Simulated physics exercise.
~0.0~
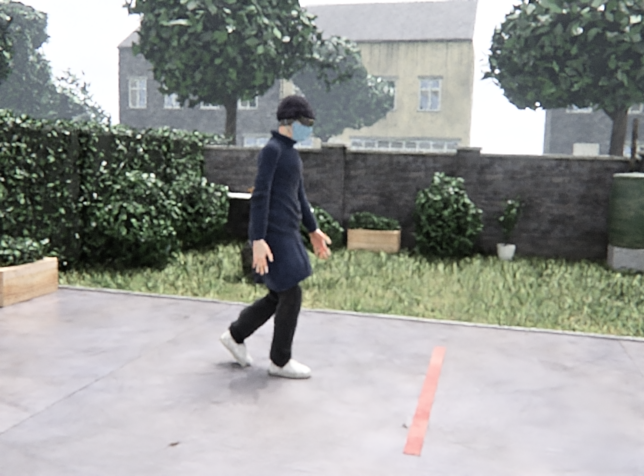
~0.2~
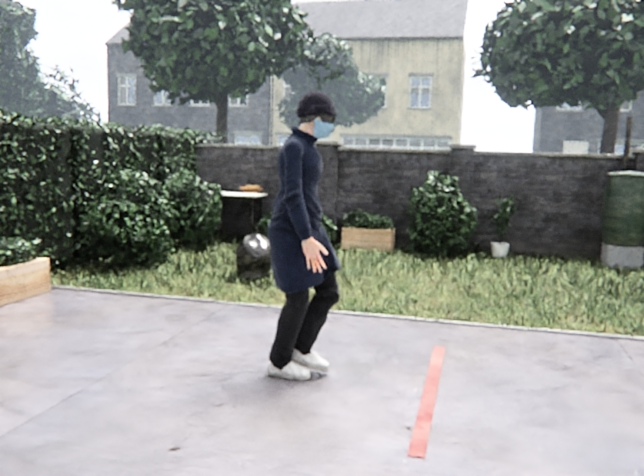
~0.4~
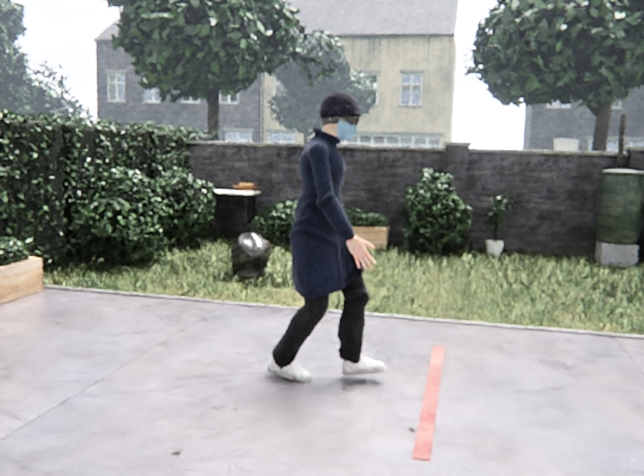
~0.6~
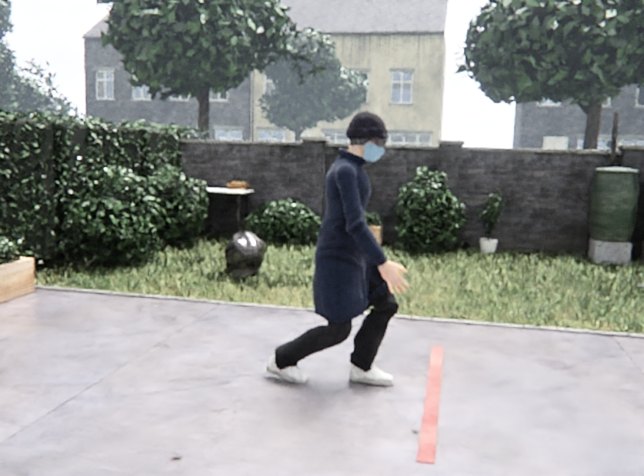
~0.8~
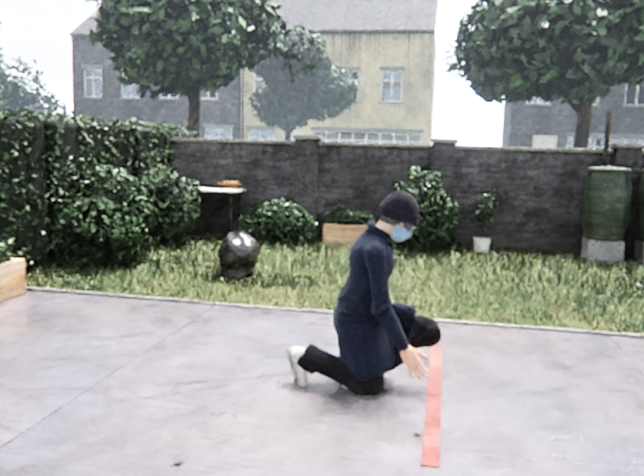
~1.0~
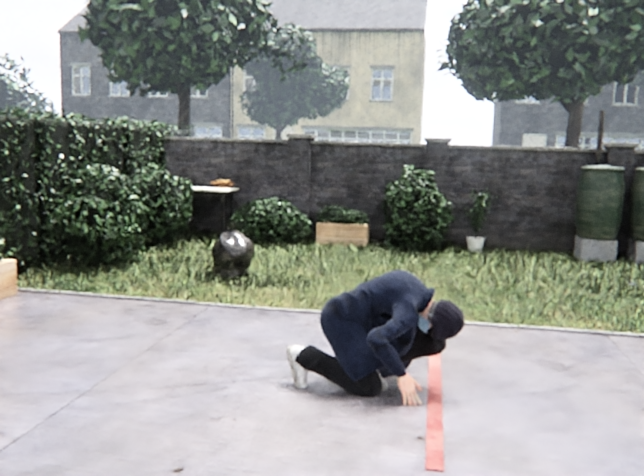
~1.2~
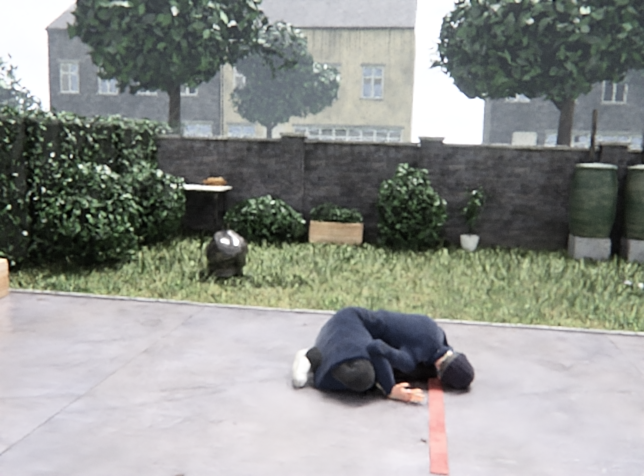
Person in dark coat and face mask walking right across a patio, dropping to knees and crumpling down beside a red strip.
